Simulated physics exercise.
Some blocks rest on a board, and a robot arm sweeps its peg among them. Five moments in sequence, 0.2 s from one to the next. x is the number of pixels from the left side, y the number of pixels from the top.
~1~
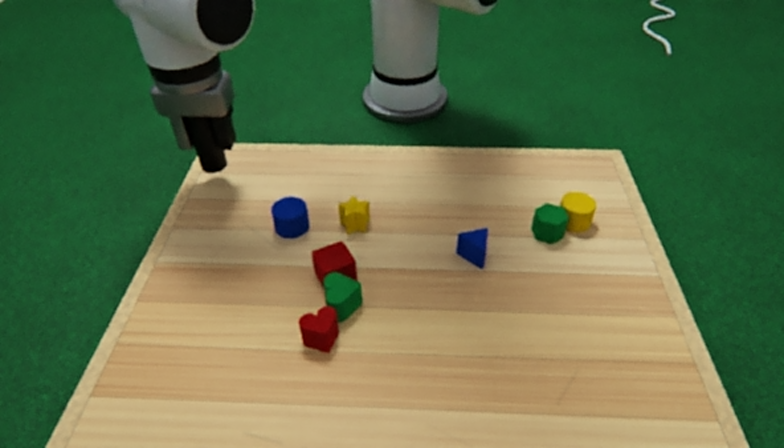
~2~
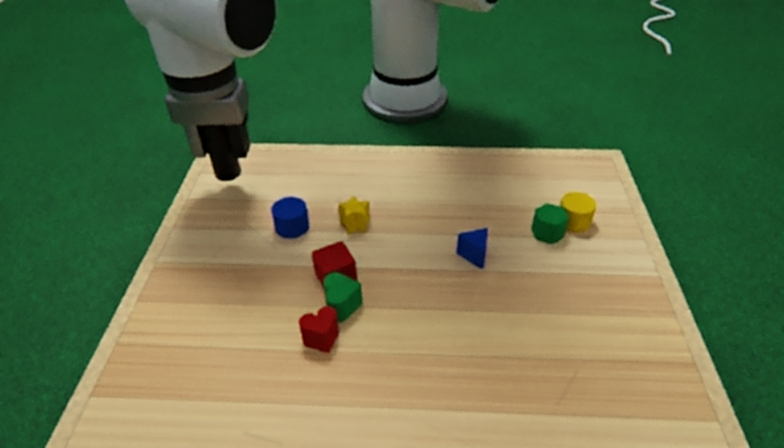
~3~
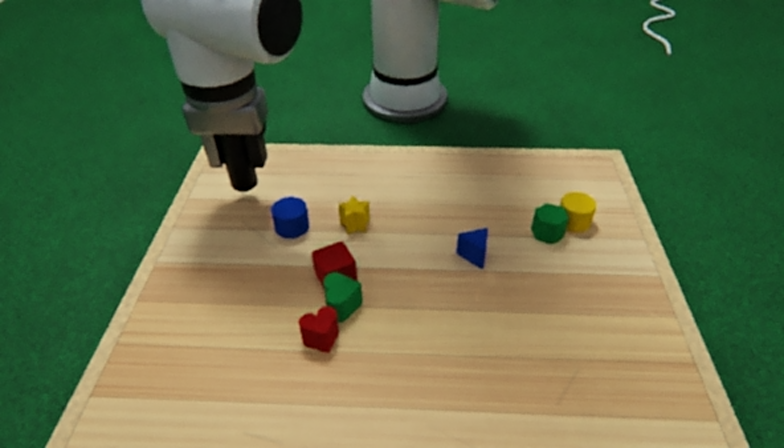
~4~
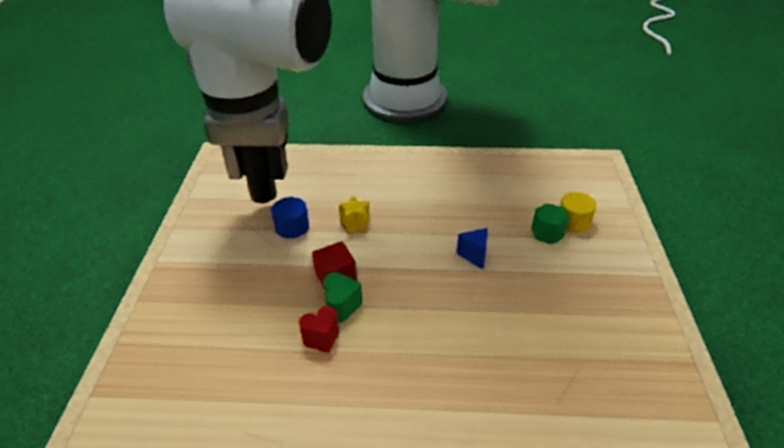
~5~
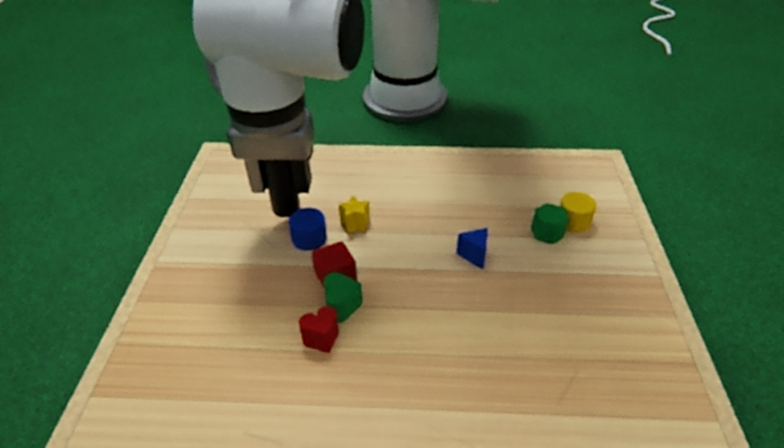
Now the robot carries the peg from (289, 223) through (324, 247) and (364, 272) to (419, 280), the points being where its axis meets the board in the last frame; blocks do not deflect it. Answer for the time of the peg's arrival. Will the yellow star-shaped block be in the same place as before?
Answer: Yes.
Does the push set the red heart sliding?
Yes, that is how it ends up.
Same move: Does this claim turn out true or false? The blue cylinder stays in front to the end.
True.
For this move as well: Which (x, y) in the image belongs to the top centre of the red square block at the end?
For the centre of its top, I'd go with (349, 277).
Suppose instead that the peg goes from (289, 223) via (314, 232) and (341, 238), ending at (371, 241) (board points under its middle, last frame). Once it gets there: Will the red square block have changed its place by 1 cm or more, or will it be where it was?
It will end up elsewhere.
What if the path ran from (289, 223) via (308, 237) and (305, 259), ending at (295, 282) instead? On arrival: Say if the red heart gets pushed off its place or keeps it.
At the moment the path ends, the red heart still stands where it did.
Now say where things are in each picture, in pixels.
Tip of the peg at (215, 167), middles of tops, blue cylinder at (289, 207), red heart at (319, 320), red square block at (333, 256), green heart at (340, 287), yellow star-shaped block at (354, 205), in the first frame.
Peg at (229, 175), nothing pushed, in the second frame.
Peg at (245, 185), nothing pushed, in the third frame.
Peg at (264, 196), nothing pushed, in the fourth frame.
Peg at (287, 210), blue cylinder at (307, 219), red heart at (319, 320), red square block at (333, 256), green heart at (340, 287), yellow star-shaped block at (354, 205), in the fifth frame.
What follows on the original path. One third of the way, peg at (322, 234); blue cylinder at (350, 240); red square block at (343, 267), turned 45° clockwise; green heart at (340, 294), turned 15° anticlockwise.
Two thirds of the way, peg at (364, 259); blue cylinder at (399, 252); red heart at (315, 327), turned 30° clockwise; red square block at (348, 276), turned 50° clockwise; green heart at (342, 303).
At the end, peg at (420, 266); blue cylinder at (451, 249); red heart at (314, 328), turned 30° clockwise; red square block at (349, 277), turned 50° clockwise; green heart at (341, 304); yellow star-shaped block unmoved.
